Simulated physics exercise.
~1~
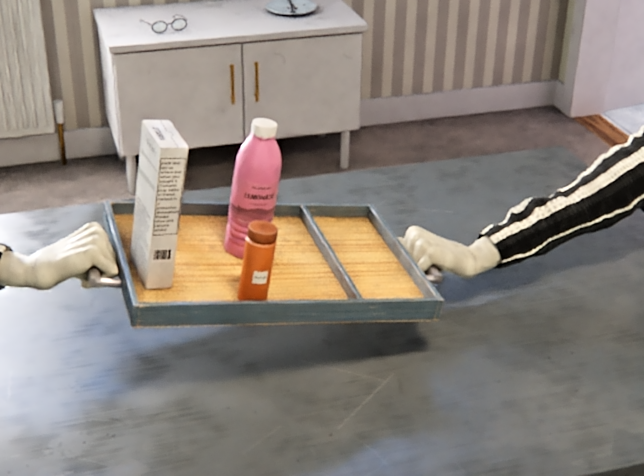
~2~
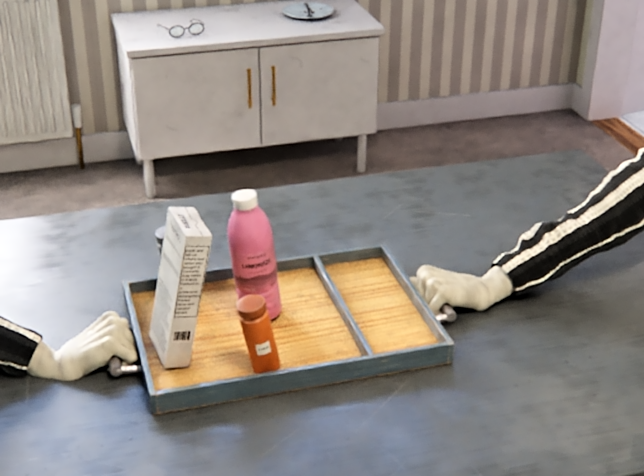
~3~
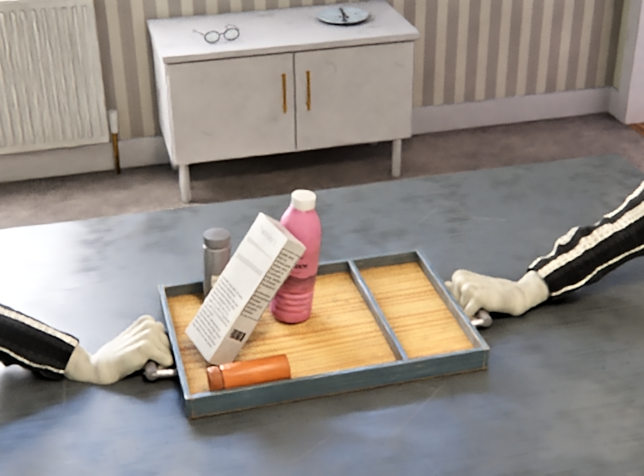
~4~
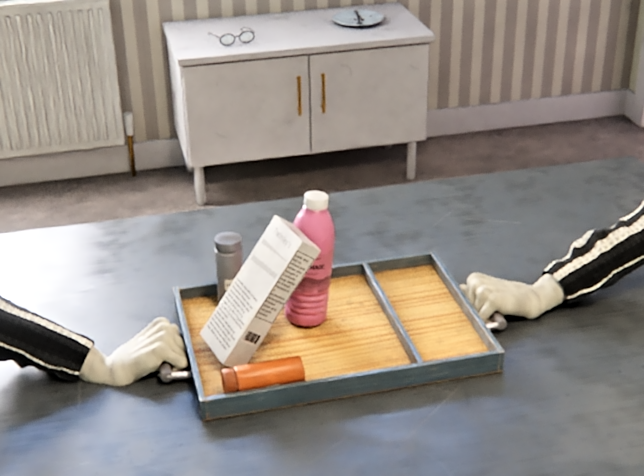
Two hands lowered a tray onto the table, and the small orange bottle toppled onto its side while the white box tipped over and came to rest leaning against the pink bottle, which stayed upright along with the grey container behind.
